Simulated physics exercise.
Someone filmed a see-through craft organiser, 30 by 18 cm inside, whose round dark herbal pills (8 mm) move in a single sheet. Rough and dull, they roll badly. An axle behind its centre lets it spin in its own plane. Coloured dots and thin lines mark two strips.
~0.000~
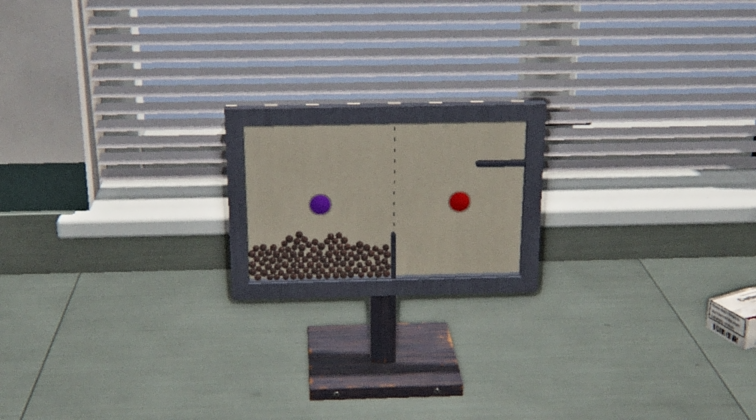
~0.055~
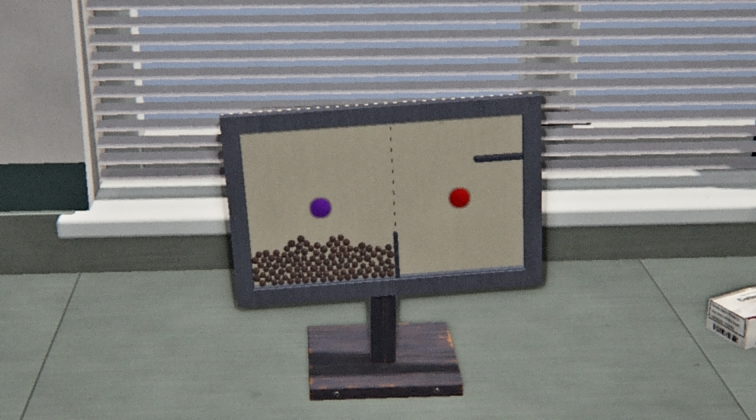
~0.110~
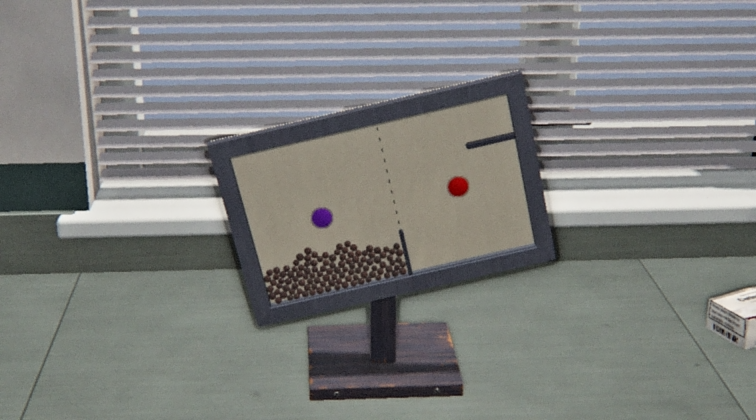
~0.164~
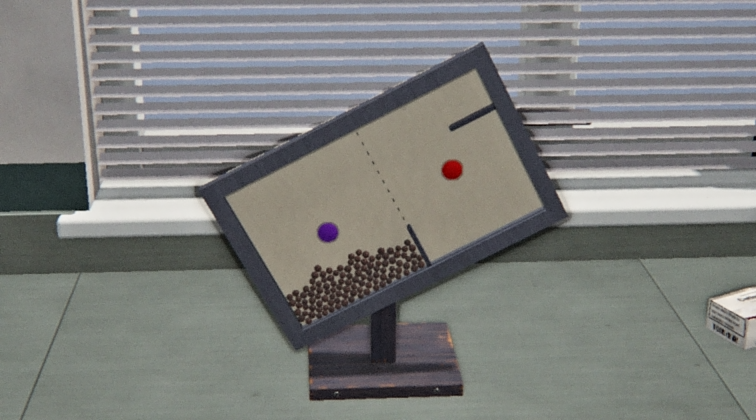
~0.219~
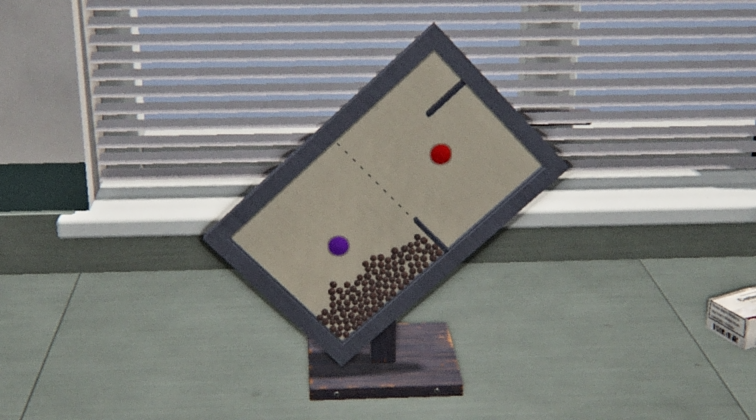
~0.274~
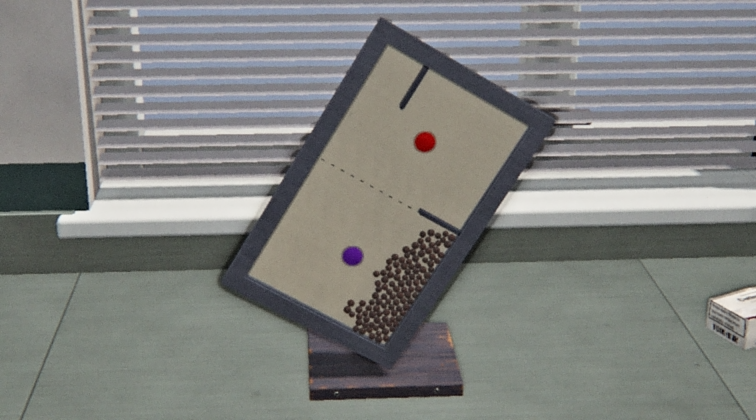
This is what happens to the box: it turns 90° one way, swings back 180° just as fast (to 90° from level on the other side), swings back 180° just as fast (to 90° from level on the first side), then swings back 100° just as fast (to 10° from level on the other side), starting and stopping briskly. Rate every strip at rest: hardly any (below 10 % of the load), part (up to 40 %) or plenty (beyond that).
Red strip: Part; purple strip: Plenty.
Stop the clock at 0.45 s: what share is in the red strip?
Roughly 0 per cent.
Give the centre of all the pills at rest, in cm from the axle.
Some 6 cm left and 6 cm below.
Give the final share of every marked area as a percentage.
Red strip: 15; purple strip: 85.
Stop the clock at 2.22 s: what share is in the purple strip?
About 85 per cent.
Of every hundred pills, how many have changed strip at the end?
Roughly 15 per cent.
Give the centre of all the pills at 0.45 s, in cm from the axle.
Some 6 cm right and 10 cm below.
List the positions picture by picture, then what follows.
In the first picture, level; about 110 pills; pills' middle (319, 260); highest (299, 235); red (460, 202), purple (320, 205).
In the second picture, turned 3° anticlockwise; pills' middle (322, 263); highest (301, 239).
In the third picture, turned 12° anticlockwise; pills' middle (333, 271); highest (347, 244); wall ends (401, 233), (468, 146).
In the fourth picture, turned 27° anticlockwise; pills' middle (352, 281); highest (407, 243).
In the fifth picture, turned 43° anticlockwise; pills' middle (376, 287); highest (417, 237).
In the sixth picture, turned 59° anticlockwise; pills' middle (398, 287); highest (431, 233); red (425, 142), purple (353, 256).
After 0.45 s, it stands 90° anticlockwise; the pills' middle is 6 cm right of and 10 cm below the centre; purple 100 %.
After 2.22 s, it stands 40° anticlockwise; the pills' middle is 6 cm left of and 9 cm below the centre; red 15 %, purple 85 %.
After 2.46 s, it stands 10° clockwise; the pills' middle is 10 cm left of and 2 cm below the centre; red 15 %, purple 85 %.
All still by 3.4 s, it stands 10° clockwise; red 15 %, purple 85 %.
